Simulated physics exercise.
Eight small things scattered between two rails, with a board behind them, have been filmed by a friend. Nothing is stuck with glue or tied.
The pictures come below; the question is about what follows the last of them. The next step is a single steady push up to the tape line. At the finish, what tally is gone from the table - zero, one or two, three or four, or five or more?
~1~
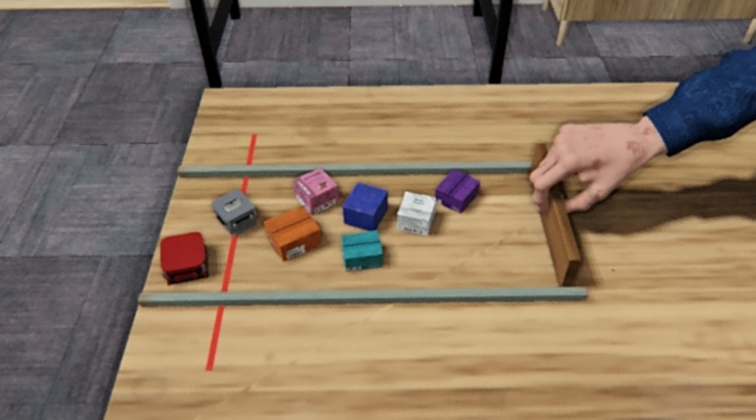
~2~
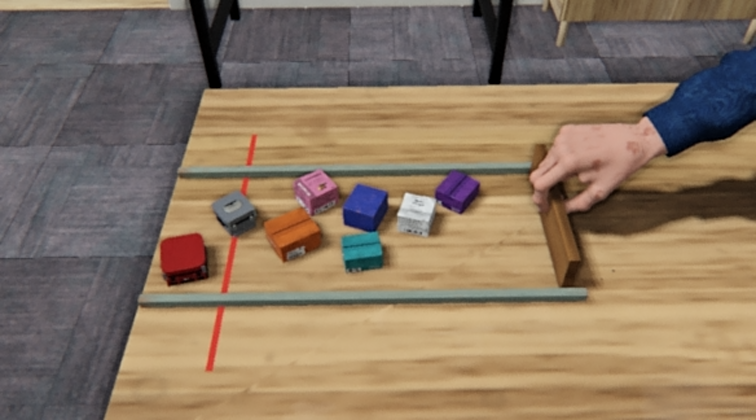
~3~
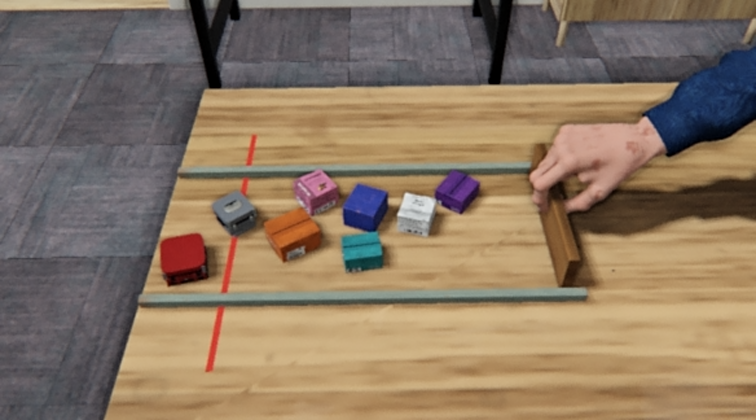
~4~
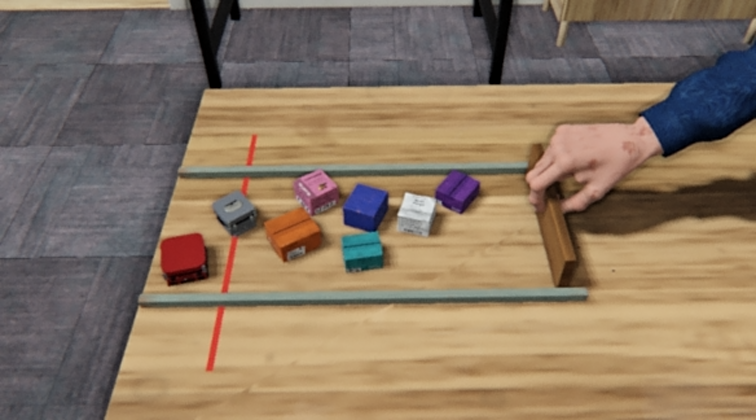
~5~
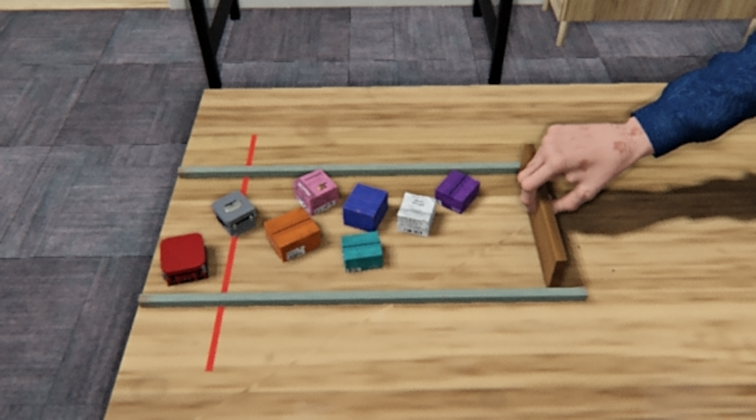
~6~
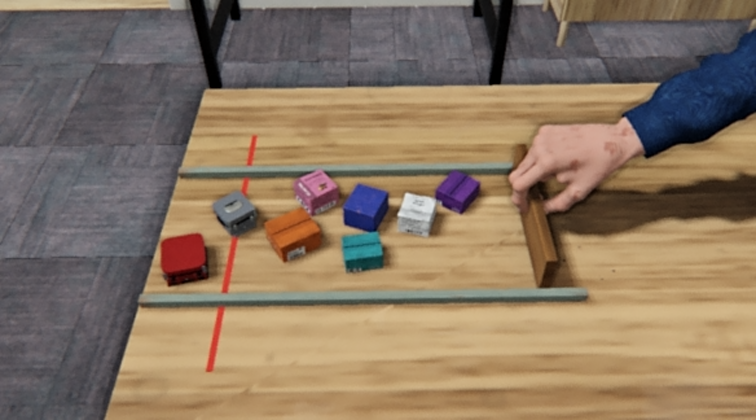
The tally gone is one or two.
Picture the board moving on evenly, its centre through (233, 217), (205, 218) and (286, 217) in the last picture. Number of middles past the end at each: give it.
Result per place: 2; 5; 0.
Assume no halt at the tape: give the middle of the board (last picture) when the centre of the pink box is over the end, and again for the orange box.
The middle would be close to (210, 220) and then close to (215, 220).
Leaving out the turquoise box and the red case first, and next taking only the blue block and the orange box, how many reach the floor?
The number is 1 for the first case and 0 for the second.
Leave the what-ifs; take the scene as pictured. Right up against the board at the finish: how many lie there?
That comes to 3.
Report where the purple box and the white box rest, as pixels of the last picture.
The one named first is at (226, 196), the next at (219, 223).
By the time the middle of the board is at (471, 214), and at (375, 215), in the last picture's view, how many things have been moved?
It comes to 1 for the first spot, 6 for the other.
A little later, none off yet; red case at rest near (185, 260); grey case at rest near (235, 215); orange box at rest near (293, 235).
Next, none off yet; red case at rest near (185, 260); grey case at rest near (235, 215); orange box shifted a little near (276, 239).
Later still, none off yet; red case at rest near (183, 260); grey case shifted about its own width near (204, 213); orange box shifted about its own width near (227, 251).
When it is over, the number that fall off is one or two; down, grey case and red case.
